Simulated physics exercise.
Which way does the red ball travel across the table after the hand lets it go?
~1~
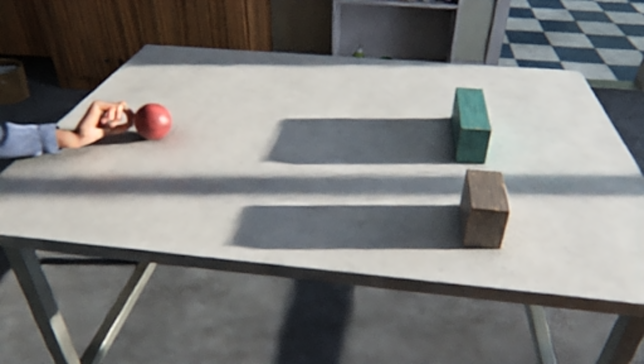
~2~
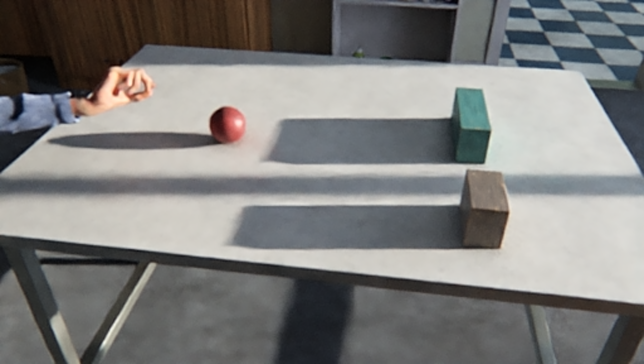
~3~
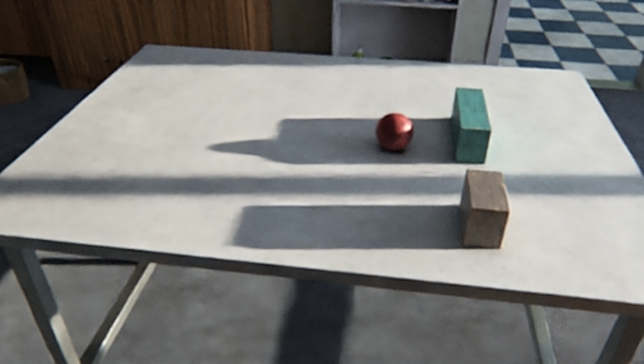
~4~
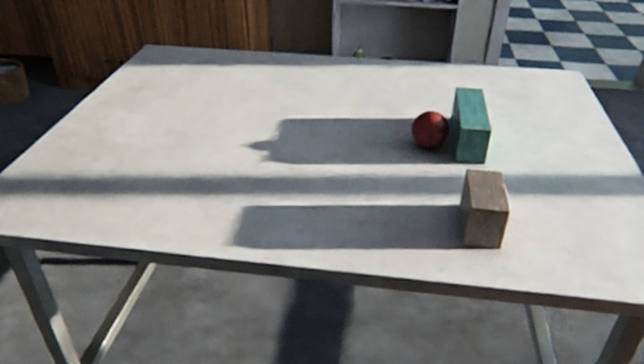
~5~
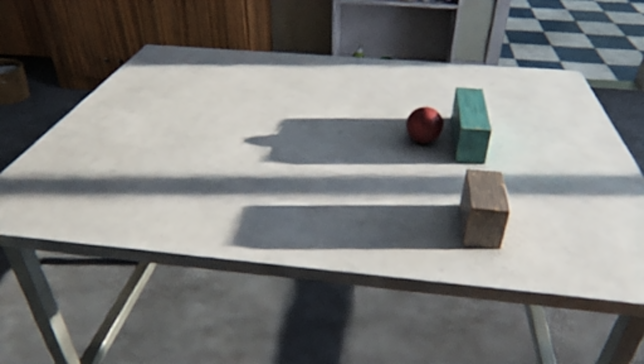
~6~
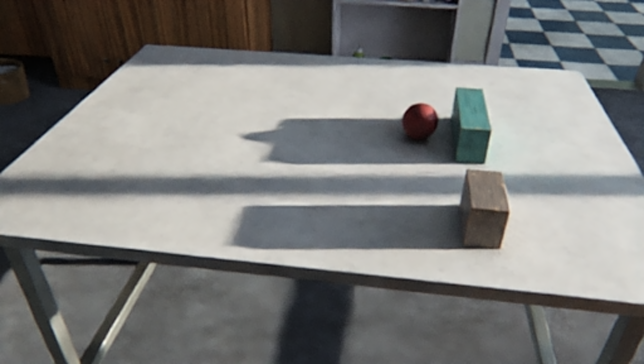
The red ball travels to the right, toward the turquoise block.
